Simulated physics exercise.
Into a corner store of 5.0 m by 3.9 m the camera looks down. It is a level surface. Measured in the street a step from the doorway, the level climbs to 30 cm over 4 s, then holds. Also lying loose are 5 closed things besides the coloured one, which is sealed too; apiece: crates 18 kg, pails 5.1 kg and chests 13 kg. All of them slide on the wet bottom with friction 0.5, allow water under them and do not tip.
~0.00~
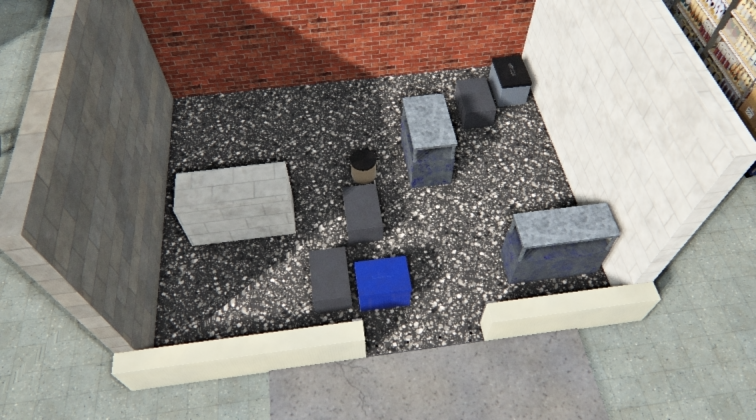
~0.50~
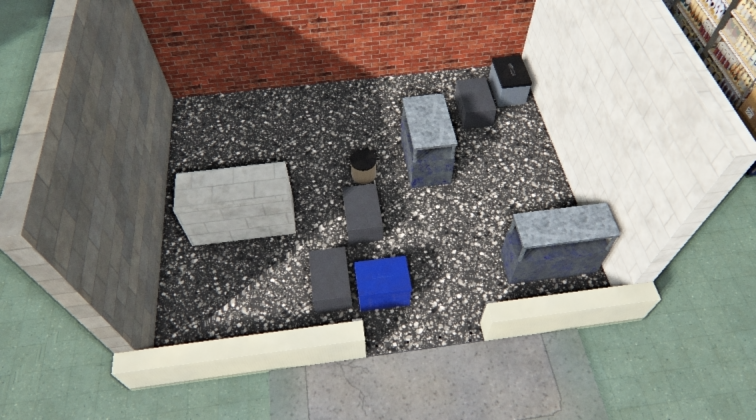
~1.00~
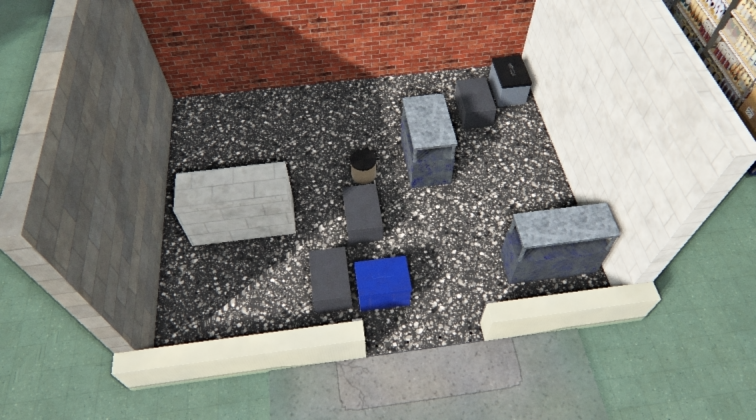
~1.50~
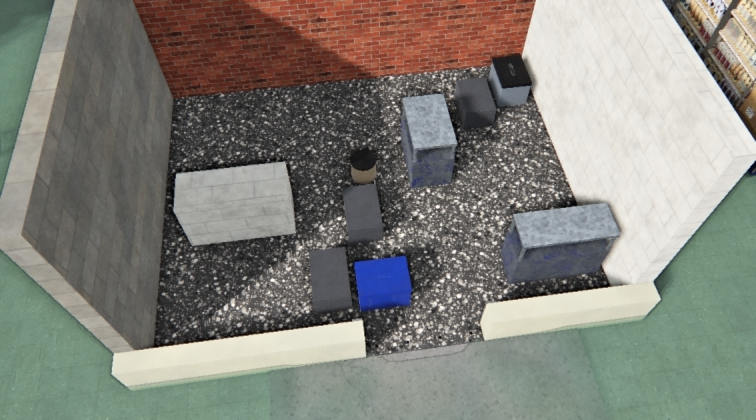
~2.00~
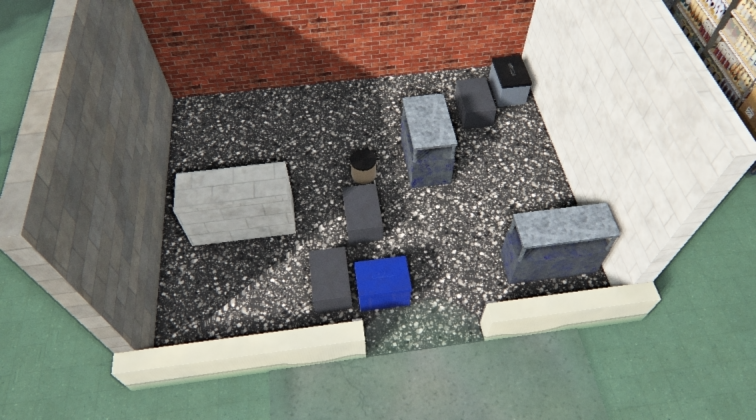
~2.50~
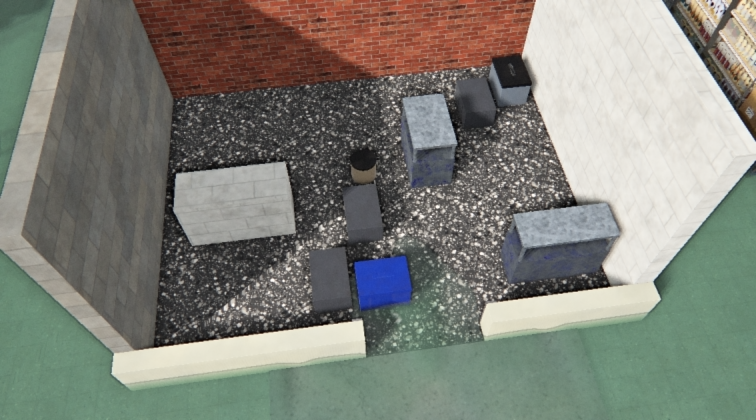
At the start, a walled store with a dark speckled floor holds a blue chest, a pale block and several grey boxes, with dry ground outside. Greenish water then covers the ground outside and the paving before the doorway, and finally spreads just inside near the chest, while nothing inside shifts.
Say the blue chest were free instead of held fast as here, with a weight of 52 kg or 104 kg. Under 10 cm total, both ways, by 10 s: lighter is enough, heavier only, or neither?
Heavier.
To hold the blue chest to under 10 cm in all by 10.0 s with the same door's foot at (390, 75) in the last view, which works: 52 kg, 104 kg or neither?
That way, the small mass suffices.
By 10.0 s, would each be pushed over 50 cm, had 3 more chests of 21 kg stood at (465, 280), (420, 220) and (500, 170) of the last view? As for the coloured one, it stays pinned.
The first comes out above the threshold, the second below the threshold, the third above the threshold.
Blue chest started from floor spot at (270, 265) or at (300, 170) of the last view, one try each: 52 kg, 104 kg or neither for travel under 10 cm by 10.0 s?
First try, the lighter option suffices; second try, the lighter option suffices.
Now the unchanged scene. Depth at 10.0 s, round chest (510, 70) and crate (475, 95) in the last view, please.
12 and 8 cm.
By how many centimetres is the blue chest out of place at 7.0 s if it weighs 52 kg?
Shift: About 50 cm.
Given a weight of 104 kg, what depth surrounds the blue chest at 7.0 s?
Depth: Approx. 11 cm.
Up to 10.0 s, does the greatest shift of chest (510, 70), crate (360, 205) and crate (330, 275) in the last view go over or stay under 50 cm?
In order, the three come out above, beneath and beneath.
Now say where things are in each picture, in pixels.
In the first picture, the blue chest at (383, 275) rests on the ground; 0.0 m2 under water; 0 of 6 have shifted.
In the second picture, the blue chest at (383, 275) rests on the ground; 0.0 m2 under water; 0 of 6 have shifted.
In the third picture, the blue chest at (383, 275) rests on the ground; water covers 0.0 m2; 0 of 6 have shifted.
In the fourth picture, the blue chest at (383, 275), on the bottom; 0.0 m2 under water; 0 of 6 have shifted.
In the fifth picture, the blue chest at (383, 275) rests on the ground; water covers 0.3 m2; 0 of 6 have shifted.
In the sixth picture, the blue chest at (383, 275), on the bottom; water covers 0.8 m2; 0 of 6 have shifted.
After 3.5 s the blue chest would be 0 cm from its start with 52 kg and 0 cm from its start with 104 kg; 9 cm of water round it then.
After 4.5 s the blue chest would be 21 cm from its start with 52 kg and 0 cm from its start with 104 kg; 11 cm of water round it then.
After 7.0 s the blue chest would be 54 cm from its start with 52 kg and 0 cm from its start with 104 kg; 11 cm of water round it then.
After 10.0 s the blue chest would be 59 cm from its start with 52 kg and 0 cm from its start with 104 kg; 12 cm of water round it then.
